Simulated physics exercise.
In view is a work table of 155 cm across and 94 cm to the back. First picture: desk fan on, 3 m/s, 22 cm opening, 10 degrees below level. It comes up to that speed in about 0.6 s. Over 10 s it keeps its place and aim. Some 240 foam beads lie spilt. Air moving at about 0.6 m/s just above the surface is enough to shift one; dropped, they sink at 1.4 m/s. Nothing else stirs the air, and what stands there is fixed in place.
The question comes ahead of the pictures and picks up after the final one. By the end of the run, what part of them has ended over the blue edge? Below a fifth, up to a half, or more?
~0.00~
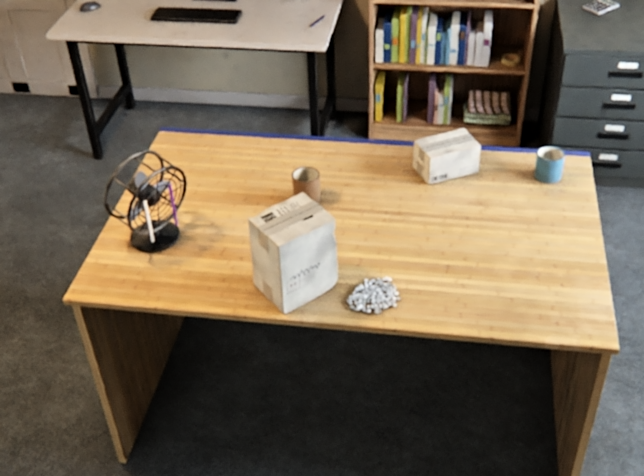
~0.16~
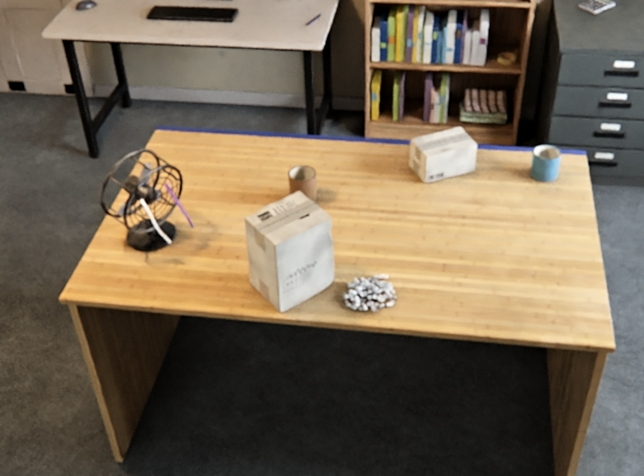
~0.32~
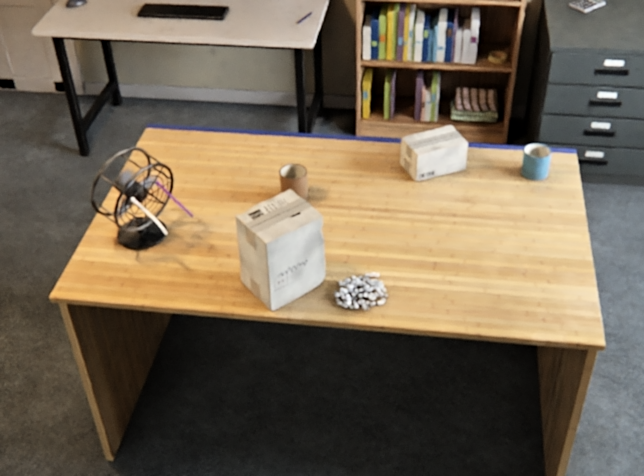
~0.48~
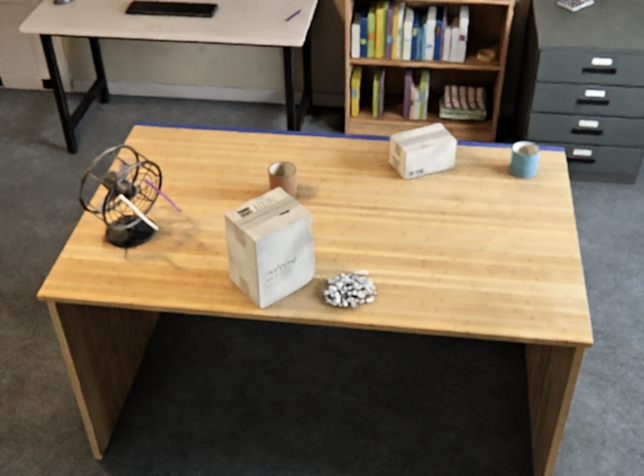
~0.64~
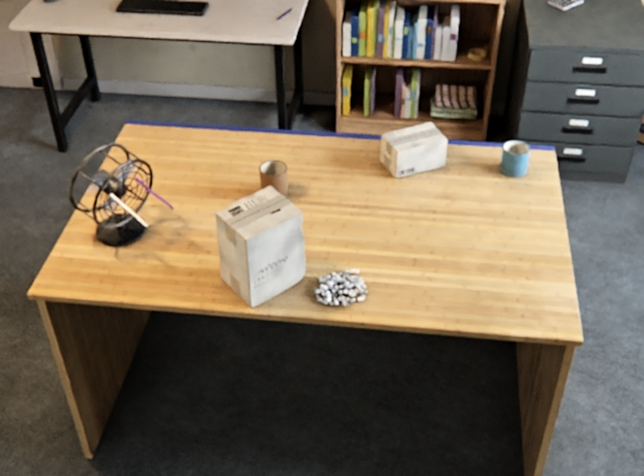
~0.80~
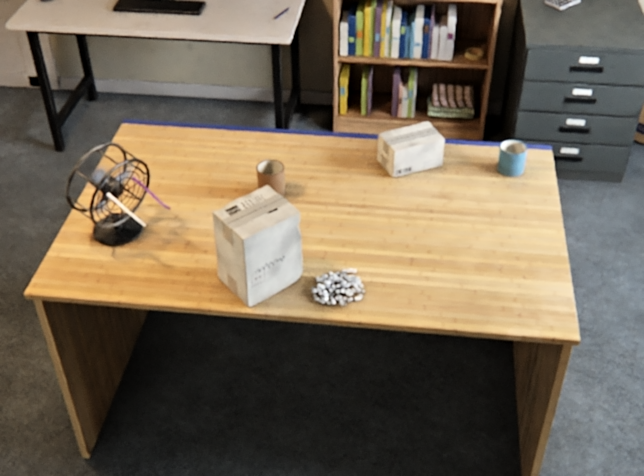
The portion is smaller than a fifth.
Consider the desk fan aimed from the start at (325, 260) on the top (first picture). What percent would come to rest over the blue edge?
I'd expect close to 0 percent of them to end up there.
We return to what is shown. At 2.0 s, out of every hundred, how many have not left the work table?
Reading: About 100 %.
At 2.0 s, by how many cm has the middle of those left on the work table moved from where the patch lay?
Centre offset: Approx. 0 cm.
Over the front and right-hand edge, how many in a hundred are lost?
About 0 per cent at the front edge and 0 per cent at the right-hand edge.
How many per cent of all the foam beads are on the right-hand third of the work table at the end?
Roughly 0 in a hundred.
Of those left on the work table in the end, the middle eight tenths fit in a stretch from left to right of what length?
10 centimetres or so.
After 2.0 s, 0 % are over the blue edge; the middle of those still in play is near (339, 286); 66 % have settled or left.
After 3.2 s, 0 % are over the blue edge; the middle of those still in play is near (339, 286); 68 % have settled or left.
After 5.5 s, 0 % are over the blue edge; the middle of those still in play is near (339, 286); 71 % have settled or left.
After 10.0 s, at the end, 0 % are over the blue edge; the middle of those still in play is near (339, 286).
